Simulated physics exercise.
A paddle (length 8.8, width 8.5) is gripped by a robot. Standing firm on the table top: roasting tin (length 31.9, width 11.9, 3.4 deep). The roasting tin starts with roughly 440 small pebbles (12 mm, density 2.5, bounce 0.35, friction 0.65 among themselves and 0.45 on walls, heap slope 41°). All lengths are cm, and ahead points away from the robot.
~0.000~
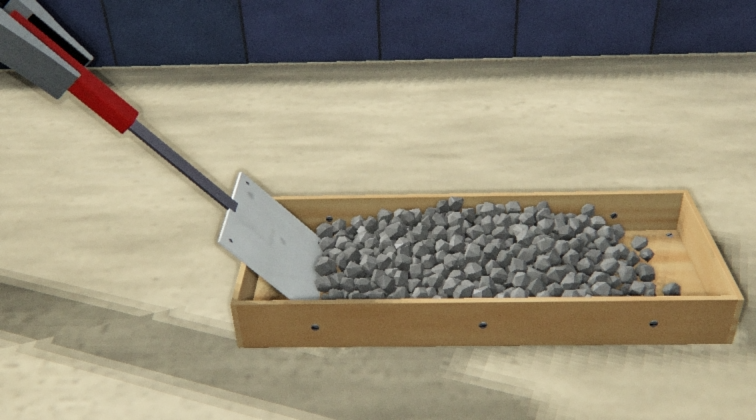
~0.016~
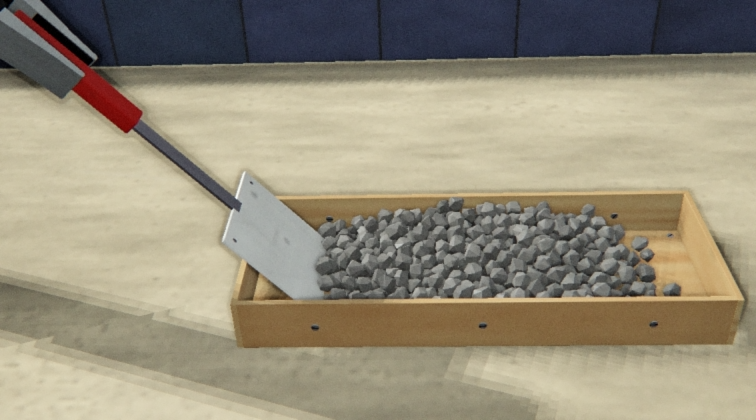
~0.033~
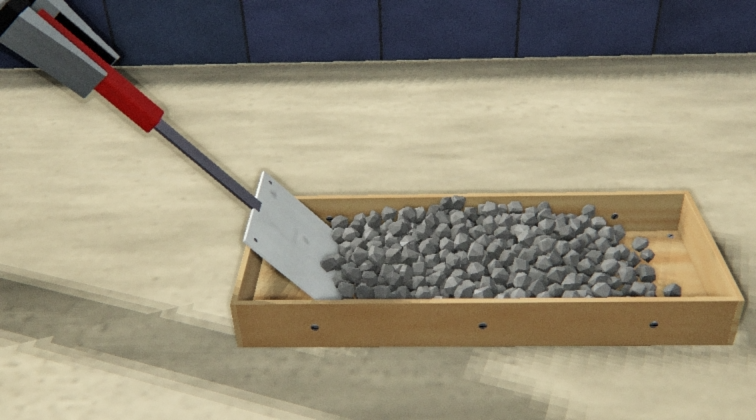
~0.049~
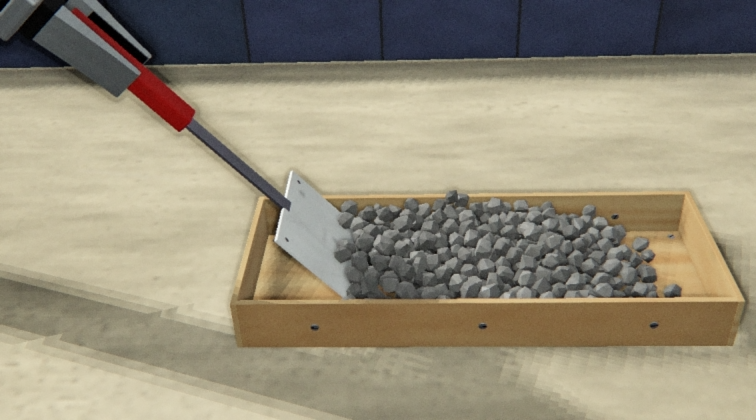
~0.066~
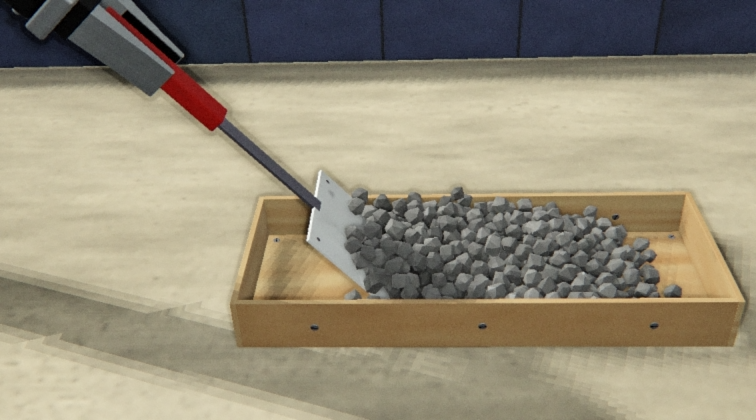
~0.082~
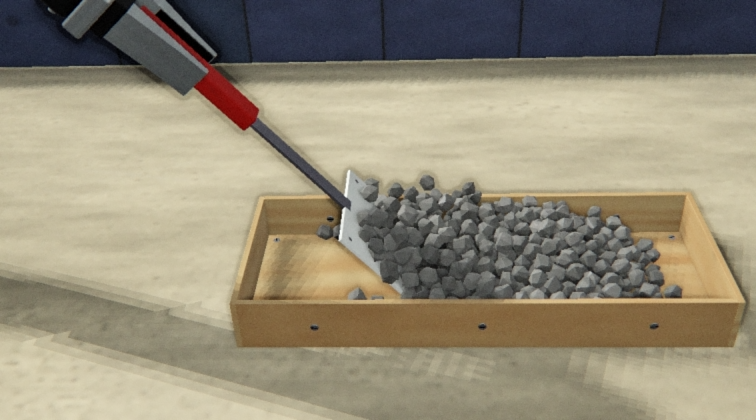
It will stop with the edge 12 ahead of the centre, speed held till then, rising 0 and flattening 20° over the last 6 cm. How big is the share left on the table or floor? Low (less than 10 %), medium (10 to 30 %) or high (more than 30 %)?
On the table or floor the share is high, more than 30 %.
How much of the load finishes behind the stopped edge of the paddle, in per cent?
Some 40 per cent.
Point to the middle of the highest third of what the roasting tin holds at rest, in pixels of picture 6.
Around (655, 257).
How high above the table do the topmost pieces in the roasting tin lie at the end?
About 5.5 cm.
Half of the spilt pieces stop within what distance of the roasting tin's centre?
Some 24 cm.
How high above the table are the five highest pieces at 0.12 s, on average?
Roughly 9 cm.
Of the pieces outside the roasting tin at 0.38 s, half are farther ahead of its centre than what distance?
Some 20 cm.
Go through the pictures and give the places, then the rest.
Paddle top edge at (230, 205), sloping 49°; upper third of the load around (481, 252), from x 310 to 670, top at y 205; 443 in the roasting tin, in the first frame.
Paddle top edge at (234, 205), sloping 49°; upper third of the load around (476, 252), from x 310 to 670, top at y 205, in the second frame.
Paddle top edge at (254, 204), sloping 49°; upper third of the load around (461, 249), from x 310 to 670, top at y 205, in the third frame.
Paddle top edge at (284, 204), sloping 49°; upper third of the load around (454, 247), from x 310 to 670, top at y 195, in the fourth frame.
Paddle top edge at (314, 203), sloping 49°; upper third of the load around (449, 240), from x 310 to 675, top at y 195, in the fifth frame.
Paddle top edge at (345, 203), sloping 49°; upper third of the load around (449, 233), from x 310 to 675, top at y 185; 443 in the roasting tin, in the sixth frame.
By 0.12 s, sloping 49°, highest piece 10 above the table; 431 in the roasting tin, 12 on the blade or in flight.
By 0.16 s, sloping 45°, highest piece 11 above the table; 408 in the roasting tin, 35 on the blade or in flight.
By 0.38 s, sloping 29°, highest piece 7 above the table; 252 in the roasting tin, 167 on the table or floor, 24 on the blade or in flight.
By 1.43 s, sloping 29°, highest piece 5 above the table; 248 in the roasting tin, 195 on the table or floor.
Final count, 248 in the roasting tin, 195 on the table or floor. That is 44 % on the table or floor.
